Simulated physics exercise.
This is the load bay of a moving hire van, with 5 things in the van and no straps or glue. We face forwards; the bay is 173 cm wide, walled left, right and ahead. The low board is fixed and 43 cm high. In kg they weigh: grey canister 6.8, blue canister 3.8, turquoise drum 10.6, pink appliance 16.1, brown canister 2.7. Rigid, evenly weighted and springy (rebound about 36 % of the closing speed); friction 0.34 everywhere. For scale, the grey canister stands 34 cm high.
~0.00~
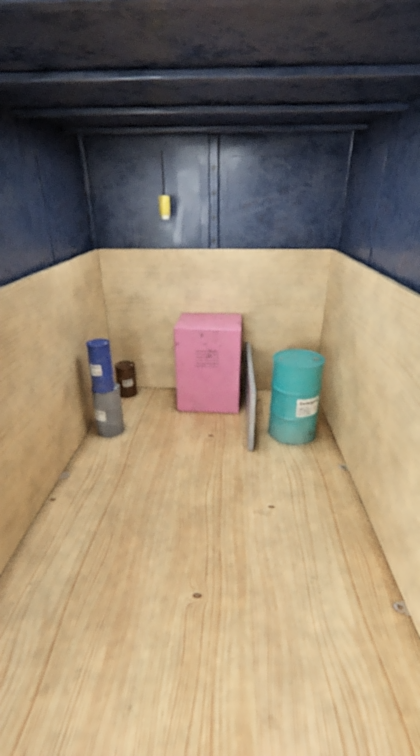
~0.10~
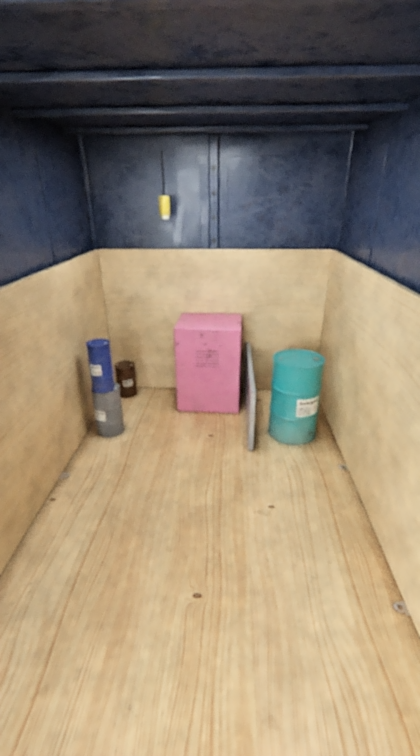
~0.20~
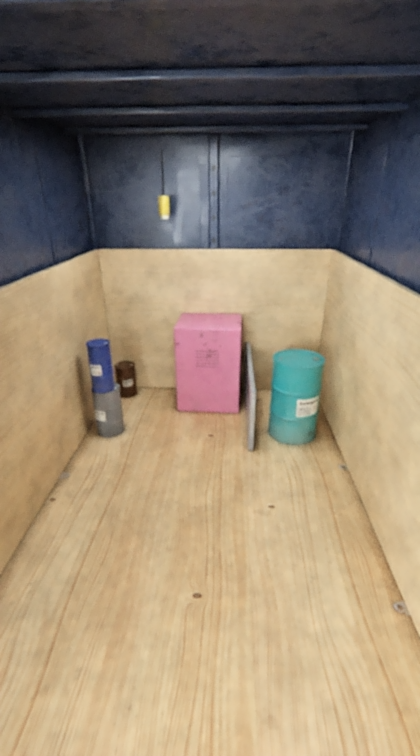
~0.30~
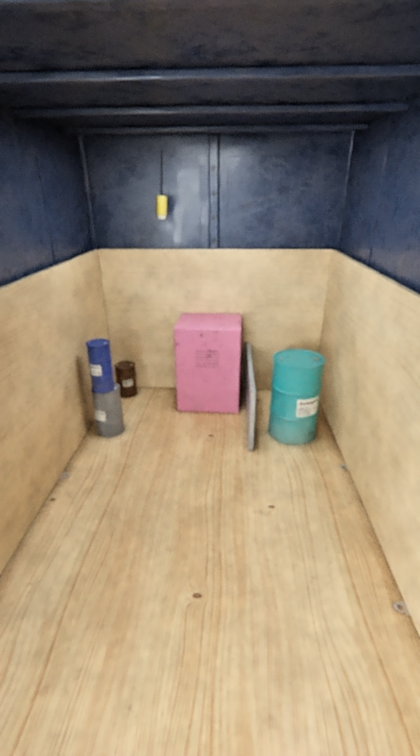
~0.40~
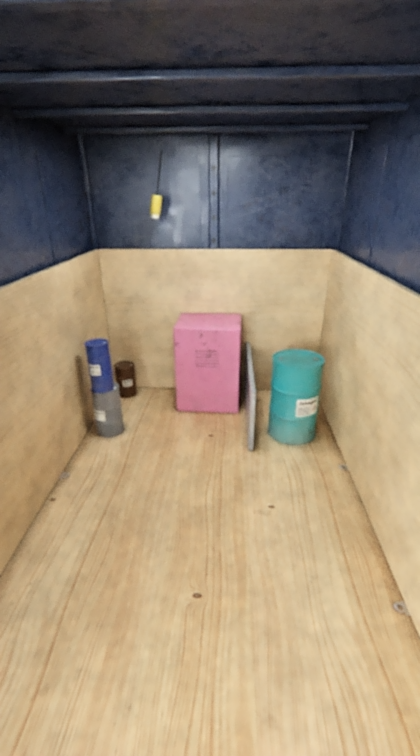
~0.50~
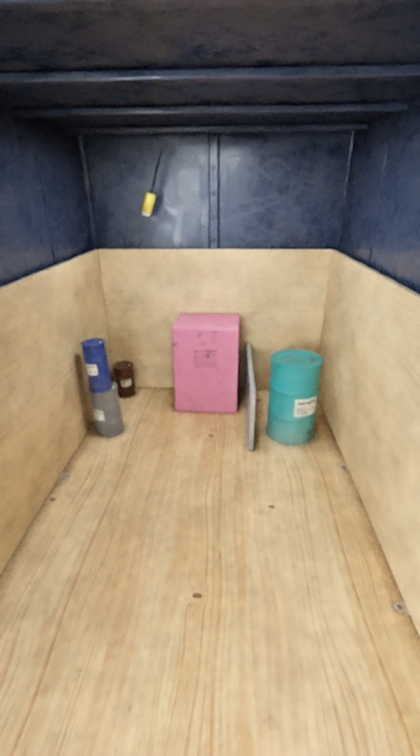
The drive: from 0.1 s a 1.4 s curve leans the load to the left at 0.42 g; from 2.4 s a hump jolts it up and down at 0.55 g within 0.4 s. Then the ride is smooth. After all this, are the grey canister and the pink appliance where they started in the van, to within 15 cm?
The grey canister holds its spot; the pink appliance gets shifted.
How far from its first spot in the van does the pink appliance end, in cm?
About 44 cm.
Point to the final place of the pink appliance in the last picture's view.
At about (153, 362).
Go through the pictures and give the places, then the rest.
Smooth; grey canister (108, 410); pink appliance (210, 362), in the first picture.
Smooth; brown canister (126, 379); blue canister (101, 366), in the second picture.
Force 0.17 g left; turquoise drum (295, 397); brown canister (126, 379), in the third picture.
Force 0.34 g left; blue canister (101, 366); turquoise drum (295, 397), in the fourth picture.
Force 0.42 g left; brown canister (126, 379); blue canister (100, 366), in the fifth picture.
Force 0.42 g left; grey canister (107, 409); pink appliance (208, 362), in the sixth picture.
After 0.70 s, force 0.42 g left; grey canister 4° off upright near (103, 409); pink appliance moved 6 cm near (202, 362); blue canister 5° off upright.
After 0.90 s, force 0.42 g left; pink appliance moved 14 cm near (191, 362); grey canister moved 7 cm near (99, 409); turquoise drum moved 11 cm.
After 1.30 s, force 0.34 g left; pink appliance moved 41 cm near (158, 361); grey canister moved 7 cm near (99, 409); turquoise drum moved 12 cm.
In the end (3.4 s), not toppled but over 15 cm from the start, pink appliance; the other 4 under 15 cm from the start. In the last view, grey canister near (99, 409), pink appliance near (153, 362).
